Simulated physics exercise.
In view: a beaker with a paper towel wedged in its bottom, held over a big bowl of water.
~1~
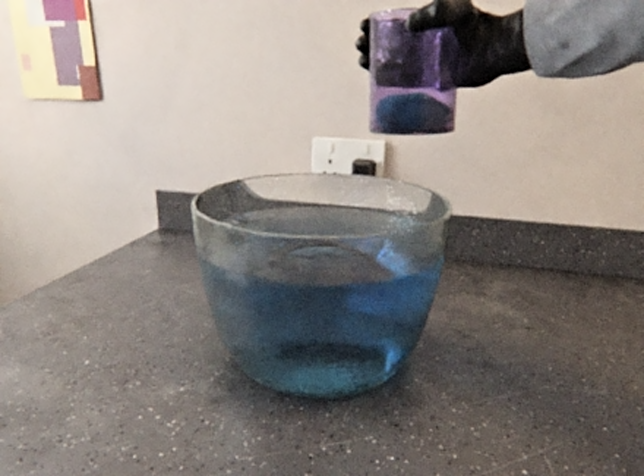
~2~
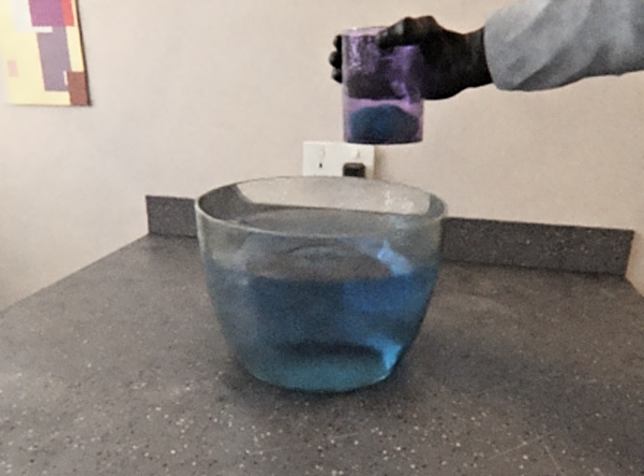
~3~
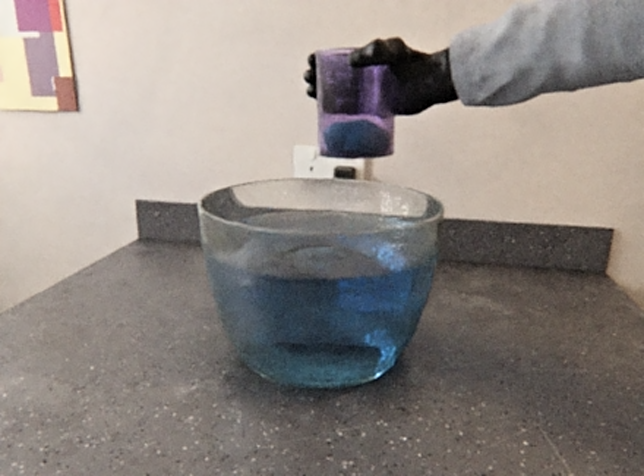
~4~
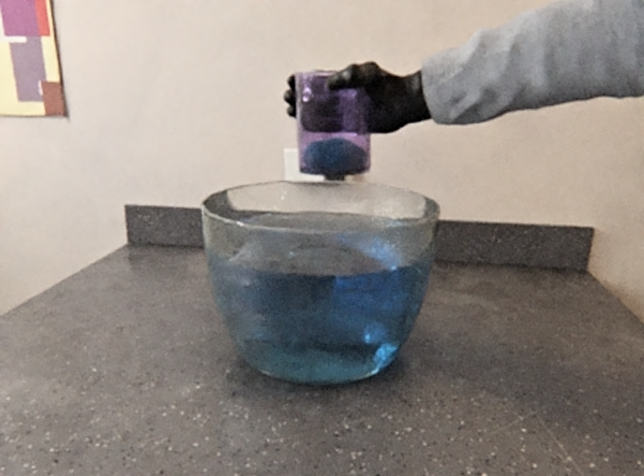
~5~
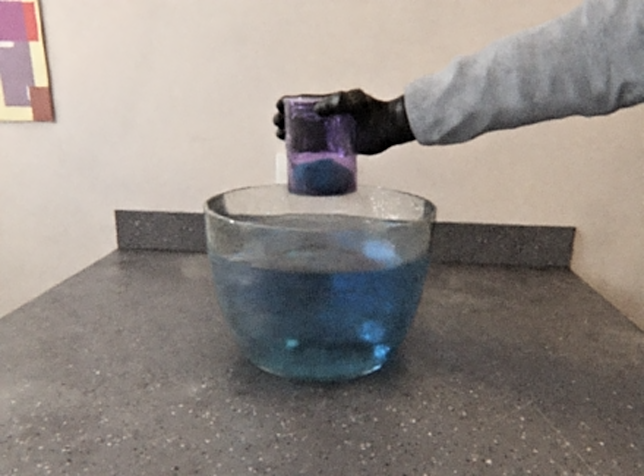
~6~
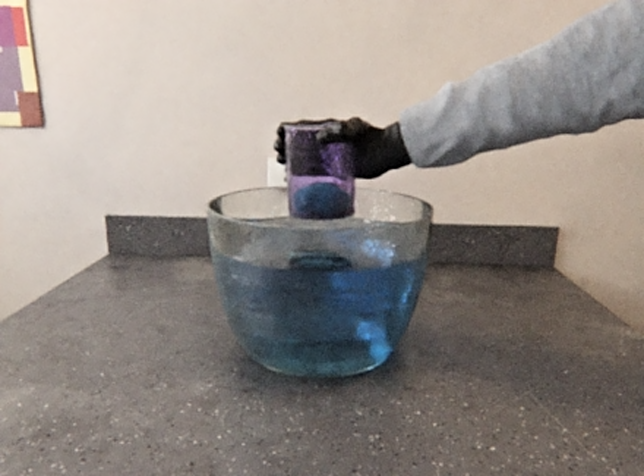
A gloved hand lowers a purple beaker with blue material inside toward a bowl of water.
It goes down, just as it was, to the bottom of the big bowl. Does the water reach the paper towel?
Yes.
Soon after, the beaker enters the water.
Later, water pours in as the air escapes.
In the end, the beaker is under, flooded, and the paper towel is wet.
